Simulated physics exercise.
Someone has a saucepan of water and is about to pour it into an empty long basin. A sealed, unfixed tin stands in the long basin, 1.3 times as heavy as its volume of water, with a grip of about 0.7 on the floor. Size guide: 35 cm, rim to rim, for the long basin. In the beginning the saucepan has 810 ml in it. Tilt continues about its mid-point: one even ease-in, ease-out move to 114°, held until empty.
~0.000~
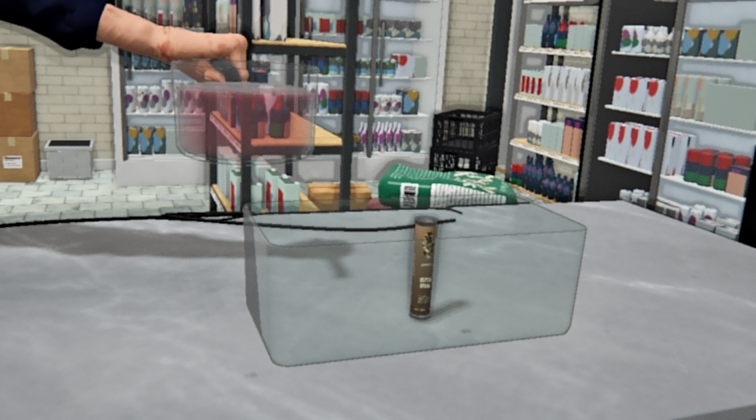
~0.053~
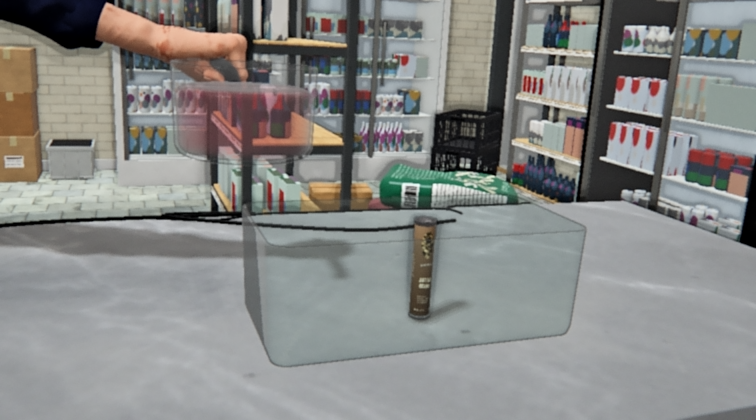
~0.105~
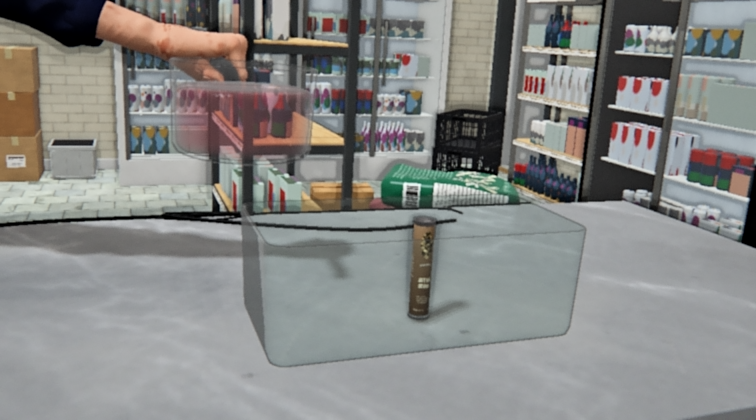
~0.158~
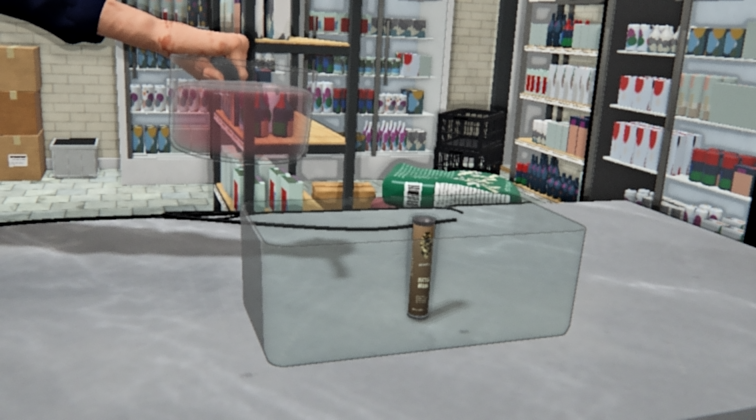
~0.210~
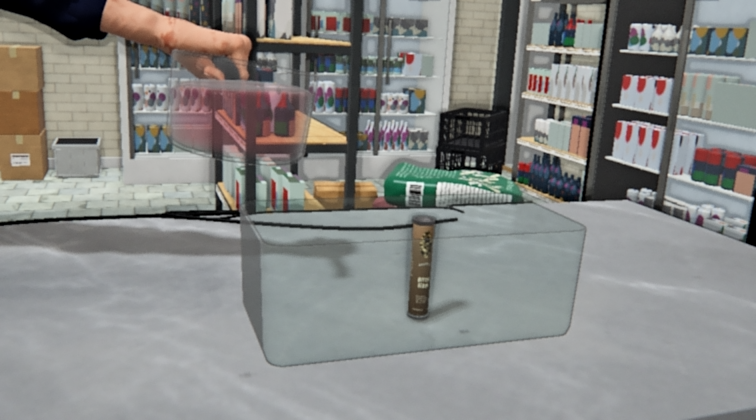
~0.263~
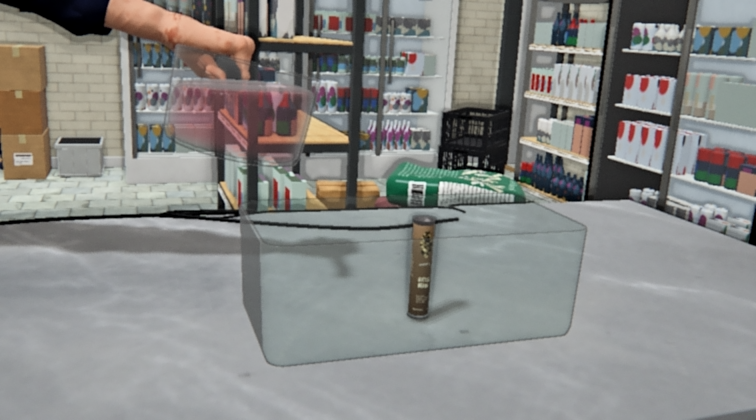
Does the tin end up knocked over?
No.
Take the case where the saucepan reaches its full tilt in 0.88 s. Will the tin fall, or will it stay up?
Result: Tin upright.
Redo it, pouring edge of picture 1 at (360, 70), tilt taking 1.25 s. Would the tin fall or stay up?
It tumbles.
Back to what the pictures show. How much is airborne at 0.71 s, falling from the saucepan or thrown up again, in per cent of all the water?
It comes to about 24 percent.
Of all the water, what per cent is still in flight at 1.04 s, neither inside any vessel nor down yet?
Near 8 percent.
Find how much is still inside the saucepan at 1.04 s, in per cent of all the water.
10 %.
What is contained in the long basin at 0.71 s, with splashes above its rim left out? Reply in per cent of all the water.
I'd put it near 10 percent.
By 0.71 s the tilt is 69° and 65 per cent is still to pour; the tin stands where it began.
By 1.04 s the tilt is 106° and 11 per cent is still to pour; the tin stands where it began.
By 1.38 s the tilt is 114° and 0 per cent is still to pour; the tin stands where it began.
By 1.75 s the tilt is 114° and 0 per cent is still to pour; the tin stands where it began.
At rest the tin stands where it began.
